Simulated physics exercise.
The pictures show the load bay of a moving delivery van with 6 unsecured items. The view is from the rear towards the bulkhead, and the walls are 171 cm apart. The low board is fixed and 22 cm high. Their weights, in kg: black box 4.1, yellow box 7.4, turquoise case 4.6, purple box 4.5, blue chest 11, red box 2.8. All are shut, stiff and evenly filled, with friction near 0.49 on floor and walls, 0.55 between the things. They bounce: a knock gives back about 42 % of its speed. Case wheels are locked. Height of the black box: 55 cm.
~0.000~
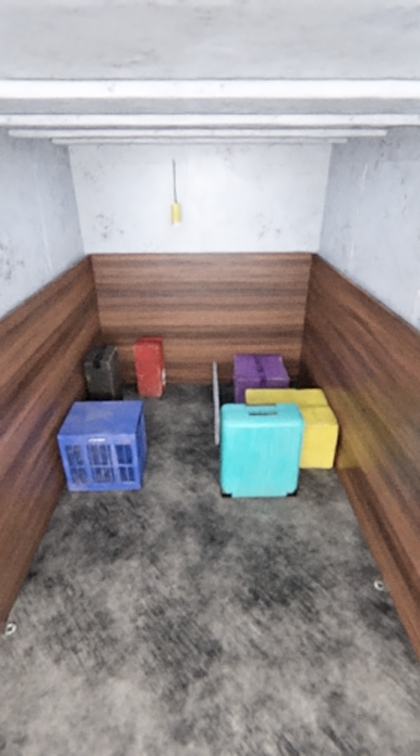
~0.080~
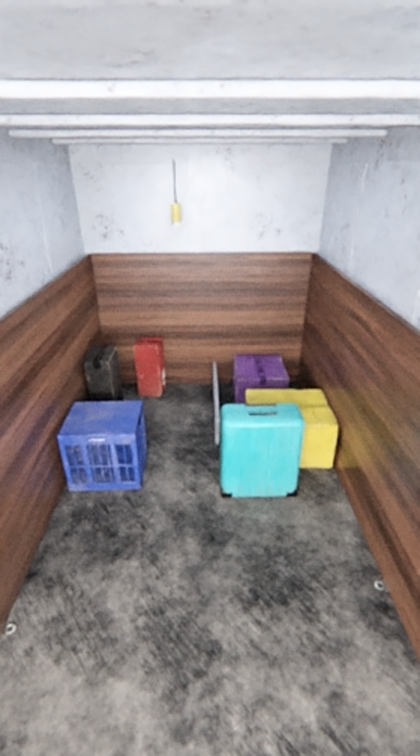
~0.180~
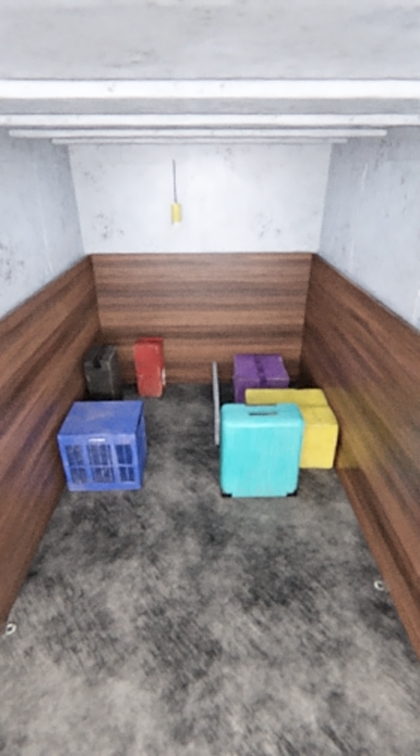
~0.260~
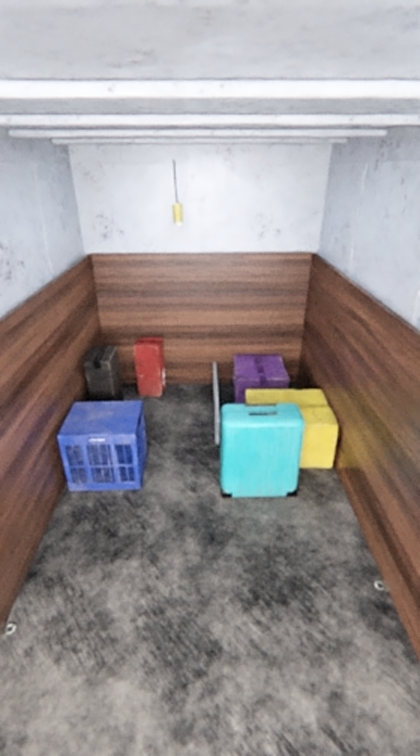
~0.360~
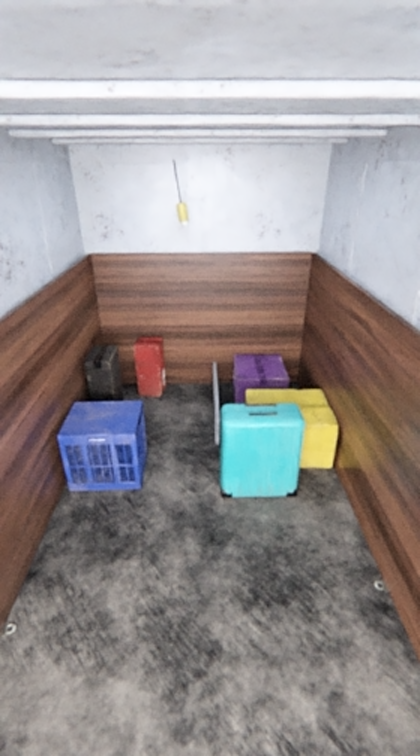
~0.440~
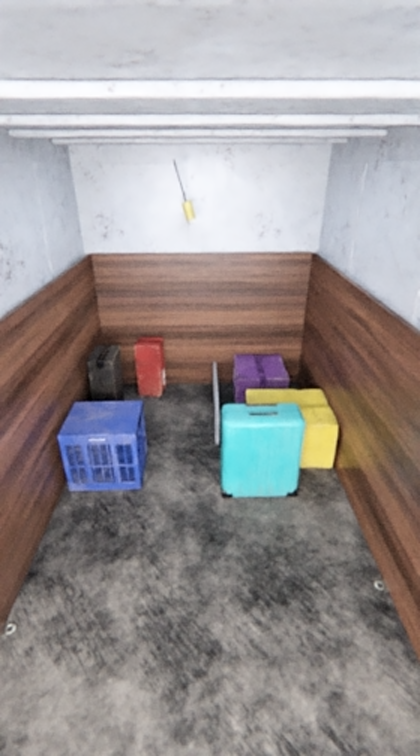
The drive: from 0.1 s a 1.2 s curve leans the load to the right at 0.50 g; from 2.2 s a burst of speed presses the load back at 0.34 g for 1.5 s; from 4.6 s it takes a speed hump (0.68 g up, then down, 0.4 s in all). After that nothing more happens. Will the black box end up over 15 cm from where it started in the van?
The black box leaves its spot.
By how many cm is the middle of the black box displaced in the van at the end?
About 58 cm.
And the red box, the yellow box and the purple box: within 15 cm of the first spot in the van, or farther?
The red box gets shifted; the yellow box holds its spot; the purple box stays put.
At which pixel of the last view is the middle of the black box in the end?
Around (178, 408).
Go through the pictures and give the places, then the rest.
Steady run; black box (106, 387); yellow box (287, 427), in the first frame.
Steady run; purple box (259, 382); blue chest (107, 445), in the second frame.
Force 0.16 g right; red box (150, 367); yellow box (287, 427), in the third frame.
Force 0.32 g right; turquoise case (259, 451); purple box (259, 382), in the fourth frame.
Force 0.50 g right; blue chest (107, 445); red box (151, 367), in the fifth frame.
Force 0.50 g right; black box (107, 386); yellow box (287, 427), in the sixth frame.
After 0.84 s, force 0.50 g right; black box 63° off upright near (148, 394); red box 25° off upright; turquoise case moved 3 cm.
After 1.14 s, force 0.33 g right; black box on its side near (177, 406); red box 62° off upright; turquoise case moved 6 cm.
In the end (5.5 s), toppled in the van, black box and red box; the other 4 under 15 cm from the start. In the last view, black box near (178, 408).
